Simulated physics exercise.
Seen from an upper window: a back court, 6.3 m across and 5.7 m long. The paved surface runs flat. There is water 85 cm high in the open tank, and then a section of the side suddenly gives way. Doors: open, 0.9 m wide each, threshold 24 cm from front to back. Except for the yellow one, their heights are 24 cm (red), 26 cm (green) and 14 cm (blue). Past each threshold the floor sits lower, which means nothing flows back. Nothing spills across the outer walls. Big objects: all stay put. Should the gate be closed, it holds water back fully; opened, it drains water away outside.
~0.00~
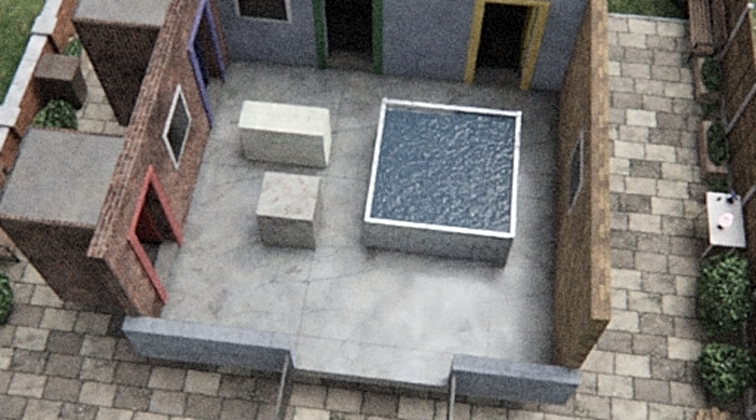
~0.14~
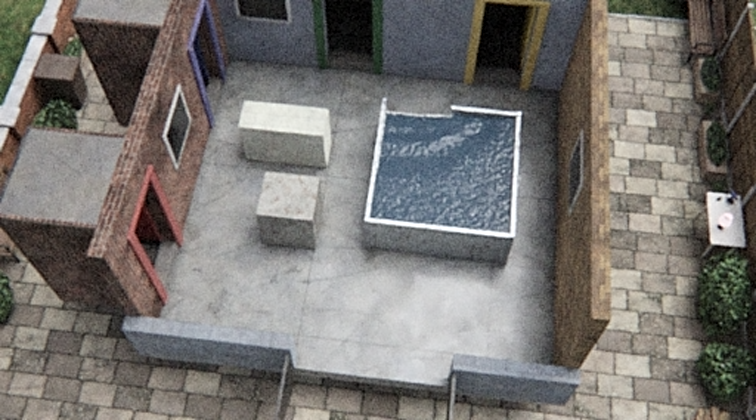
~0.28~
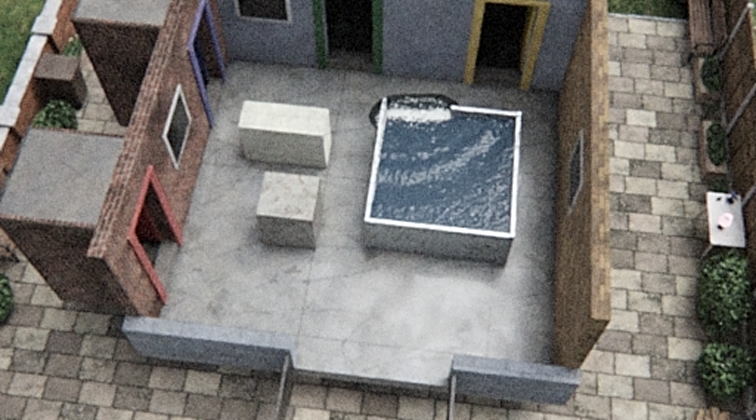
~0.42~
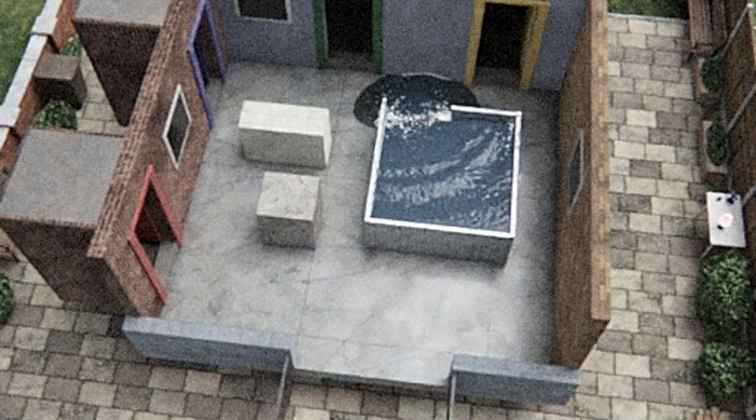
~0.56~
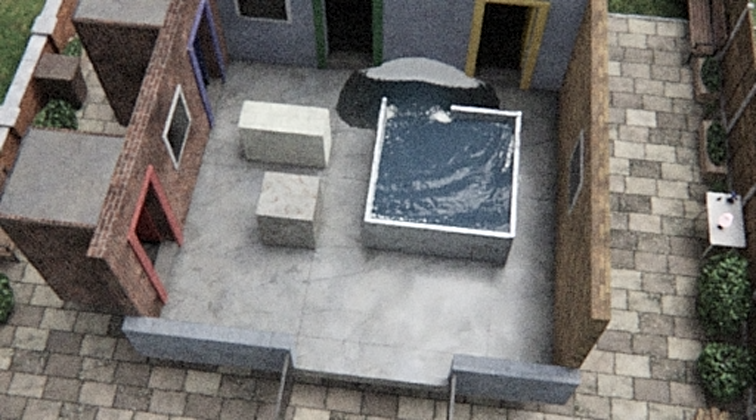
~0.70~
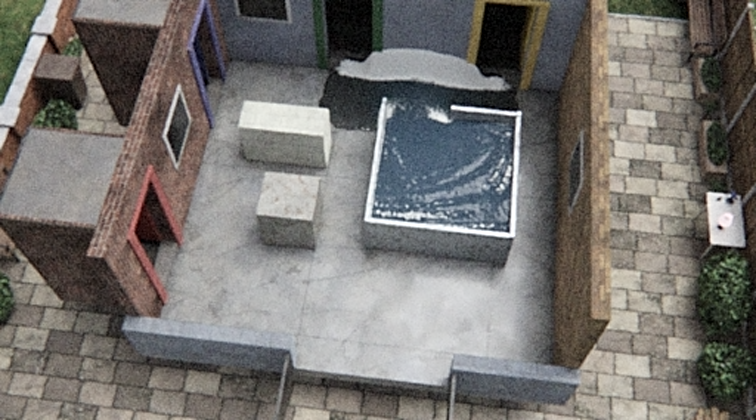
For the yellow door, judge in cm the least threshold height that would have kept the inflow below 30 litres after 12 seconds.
A threshold of about 15 cm.
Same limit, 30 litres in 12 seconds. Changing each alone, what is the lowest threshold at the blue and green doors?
Some 30 cm for blue, some 28 cm for green.
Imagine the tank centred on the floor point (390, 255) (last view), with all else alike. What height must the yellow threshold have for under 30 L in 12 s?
Close to 11.5 cm would do it.
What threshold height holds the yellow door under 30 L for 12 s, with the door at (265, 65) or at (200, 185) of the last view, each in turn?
About 20 cm for the first and 6.5 cm for the second.
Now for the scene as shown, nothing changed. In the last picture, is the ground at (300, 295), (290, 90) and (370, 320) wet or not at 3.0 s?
One by one: Clear, drenched, clear.
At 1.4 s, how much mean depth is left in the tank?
Averaged depth comes out at about 61 cm.
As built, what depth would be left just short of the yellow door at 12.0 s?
It works out to about 10.5 centimetres deep.
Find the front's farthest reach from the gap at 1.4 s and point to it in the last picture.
Around (229, 63).
After 1.4 s water covers 20 % of the floor, deepest (66 cm) near (417, 81); 20 cm at the yellow door, 1 litre in over its 21 cm threshold.
After 3.0 s water covers 50 % of the floor, deepest (40 cm) near (417, 81); 17 cm at the yellow door, 6 litres in over its 21 cm threshold.
After 12.0 s water covers 95 % of the floor, deepest (15 cm) near (543, 349); 10 cm at the yellow door, 8 litres in over its 21 cm threshold.
At the yellow door as built, the water arrived by 0.7 s and peaked near 21 cm at 2.0 s.
With a threshold of 12.5 cm, 56 litres would have come in within the 12 s; with 17 cm, 20 litres. So under 30 litres takes about 15 cm.
